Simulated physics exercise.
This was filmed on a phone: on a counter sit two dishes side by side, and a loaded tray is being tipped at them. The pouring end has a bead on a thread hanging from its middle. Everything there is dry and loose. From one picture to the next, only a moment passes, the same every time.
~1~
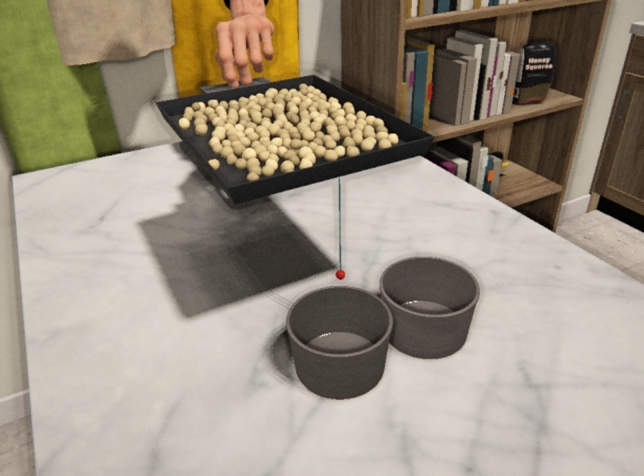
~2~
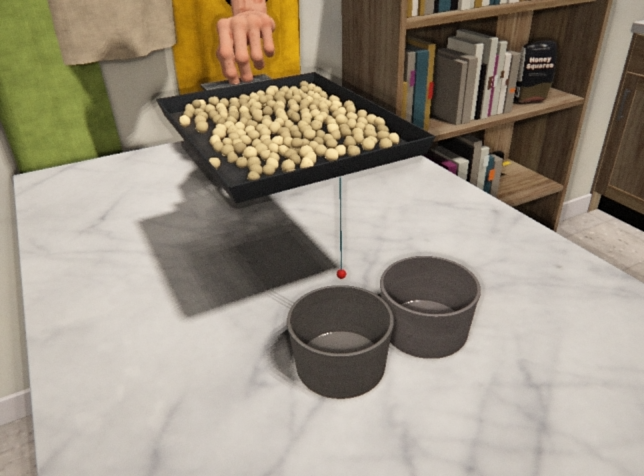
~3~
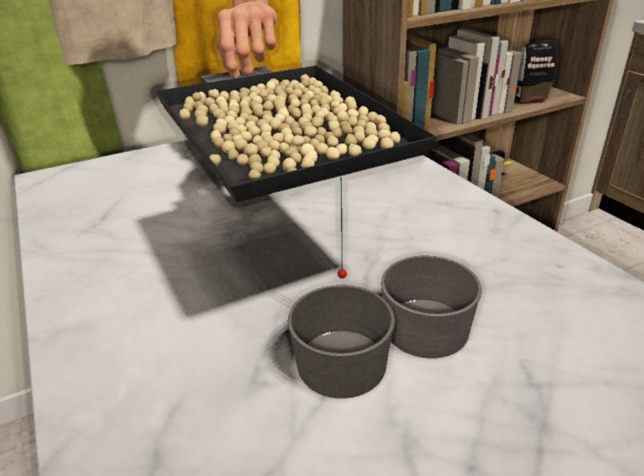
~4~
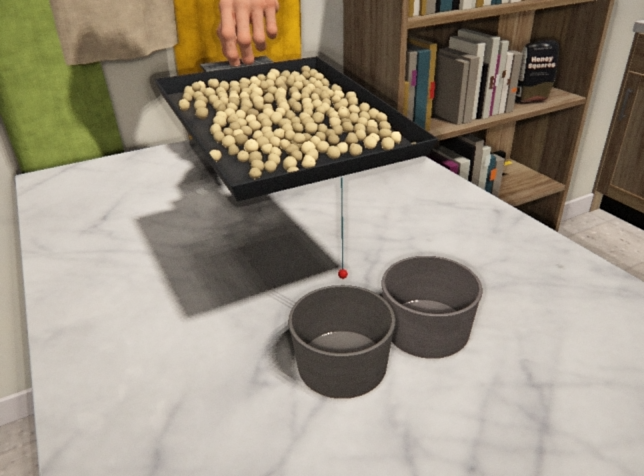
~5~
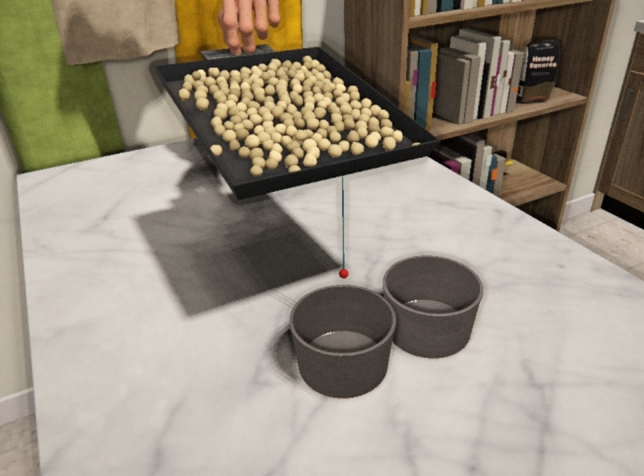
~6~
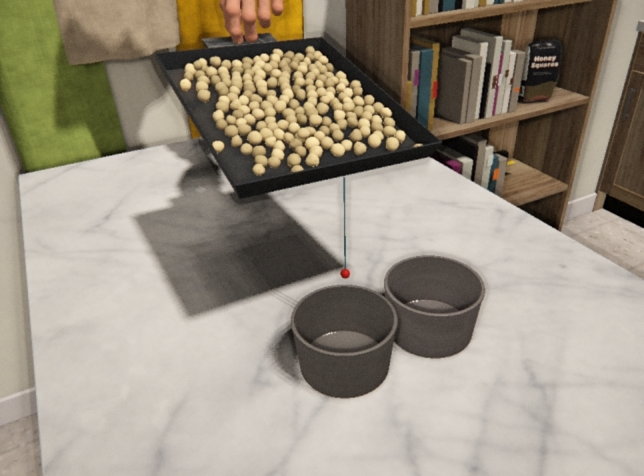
A black tray loaded with pale round nuts, gripped at its far edge by a hand, tilts slightly above a white marble counter seen from above at an angle, its far side lifting a little and its near right corner lowest. A red bead hangs on a thread from the near edge, beside two dark grey dishes. The nuts shift slightly on the tray while the dishes and view stay practically still.
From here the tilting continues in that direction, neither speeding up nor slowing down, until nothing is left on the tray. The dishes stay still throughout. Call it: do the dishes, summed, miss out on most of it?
No, most of it lands in them.
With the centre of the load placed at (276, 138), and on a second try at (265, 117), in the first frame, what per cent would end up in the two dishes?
Respectively 80 and 80 in a hundred.
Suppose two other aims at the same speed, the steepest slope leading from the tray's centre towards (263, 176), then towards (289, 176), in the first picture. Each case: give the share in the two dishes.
20 % and 40 %, roughly.
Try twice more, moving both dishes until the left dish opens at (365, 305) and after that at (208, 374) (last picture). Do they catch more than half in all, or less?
Well, a majority share the first time and a minority share the next.
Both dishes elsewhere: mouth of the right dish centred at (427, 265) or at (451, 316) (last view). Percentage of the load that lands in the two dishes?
Trial 1 30%, trial 2 60%.
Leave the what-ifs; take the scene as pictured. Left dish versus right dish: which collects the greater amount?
The one to the right.
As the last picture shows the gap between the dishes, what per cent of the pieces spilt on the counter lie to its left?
My estimate is some 20 per cent.
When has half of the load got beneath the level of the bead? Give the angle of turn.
95°, roughly.
Soon after the last picture, tray tipped steeply; all on the tray.
A little later, tray tipped right over; a small part on the tray; a small part in the left dish; about a third in the right dish; about a quarter outside both; about a quarter in the air.
Later still, tray tipped past a quarter turn; about a quarter in the left dish; about half in the right dish; about a quarter outside both.
At rest, tray tipped past a quarter turn; about a quarter in the left dish; about half in the right dish; about a quarter outside both.
